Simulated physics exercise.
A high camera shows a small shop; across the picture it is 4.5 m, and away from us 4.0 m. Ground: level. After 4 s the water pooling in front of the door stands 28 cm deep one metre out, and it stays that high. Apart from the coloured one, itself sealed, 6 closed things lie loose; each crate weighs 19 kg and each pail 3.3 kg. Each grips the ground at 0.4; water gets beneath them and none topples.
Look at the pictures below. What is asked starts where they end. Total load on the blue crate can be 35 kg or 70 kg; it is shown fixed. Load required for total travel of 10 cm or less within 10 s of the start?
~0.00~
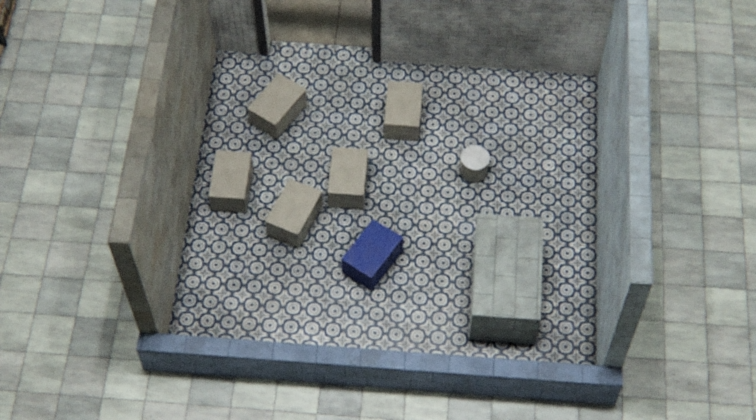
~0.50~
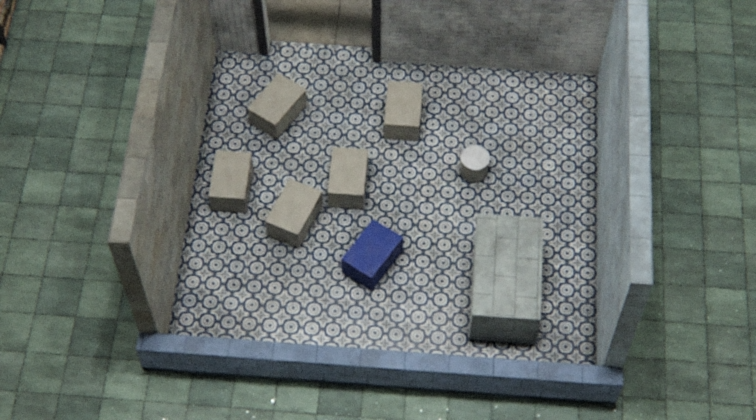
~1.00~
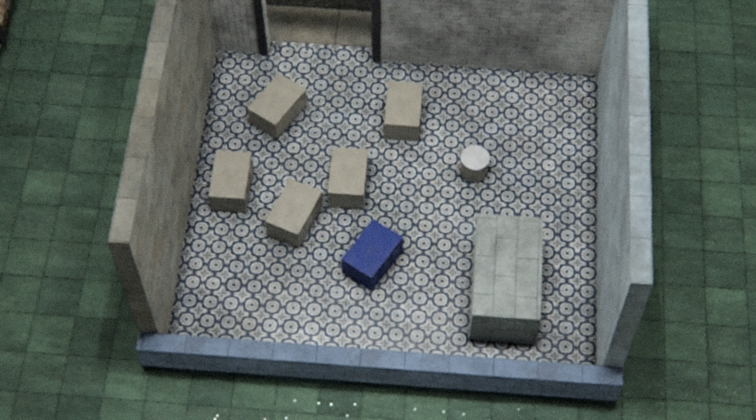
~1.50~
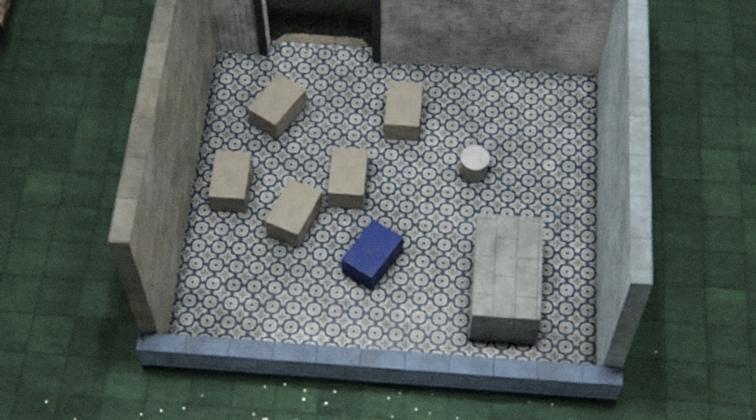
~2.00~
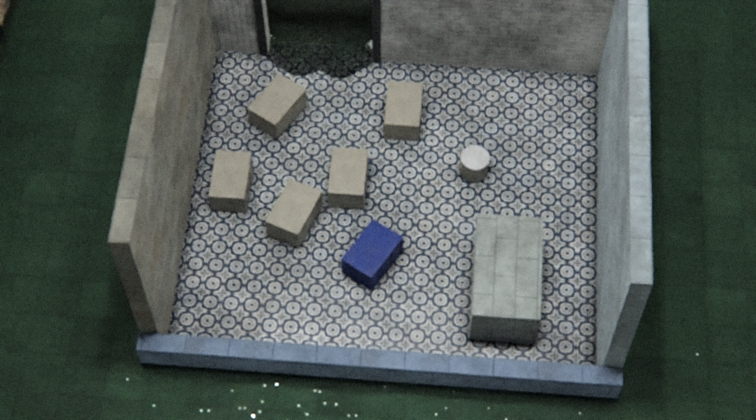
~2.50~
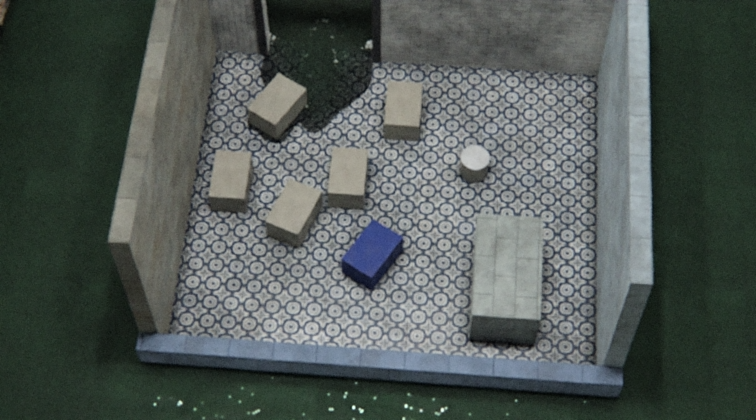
Higher only.
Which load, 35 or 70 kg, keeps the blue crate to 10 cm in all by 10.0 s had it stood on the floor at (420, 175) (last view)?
Well, any option works.
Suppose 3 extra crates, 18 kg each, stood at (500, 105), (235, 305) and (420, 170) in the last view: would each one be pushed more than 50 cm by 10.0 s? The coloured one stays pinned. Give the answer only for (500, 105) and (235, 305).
Note, in sequence: Not exceeded, not exceeded.
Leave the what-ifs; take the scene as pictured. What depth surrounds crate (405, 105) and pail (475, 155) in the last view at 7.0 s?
Some 4 cm at the first, some 1 cm at the second.
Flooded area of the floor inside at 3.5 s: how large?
Some 3.0 m2 of it.
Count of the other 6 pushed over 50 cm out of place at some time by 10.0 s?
It works out to 5.
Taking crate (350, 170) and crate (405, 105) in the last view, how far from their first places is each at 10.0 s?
The first is 140 cm from its start, the second 10 cm.
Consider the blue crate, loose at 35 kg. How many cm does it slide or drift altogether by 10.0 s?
Around 100 centimetres in total.
After 3.5 s the blue crate would be 0 cm from its start with 35 kg and 0 cm from its start with 70 kg; 0 cm of water round it then.
After 4.5 s the blue crate would be 3 cm from its start with 35 kg and 1 cm from its start with 70 kg; 3 cm of water round it then.
After 7.0 s the blue crate would be 9 cm from its start with 35 kg and 1 cm from its start with 70 kg; 6 cm of water round it then.
After 10.0 s the blue crate would be 94 cm from its start with 35 kg and 2 cm from its start with 70 kg; 17 cm of water round it then.
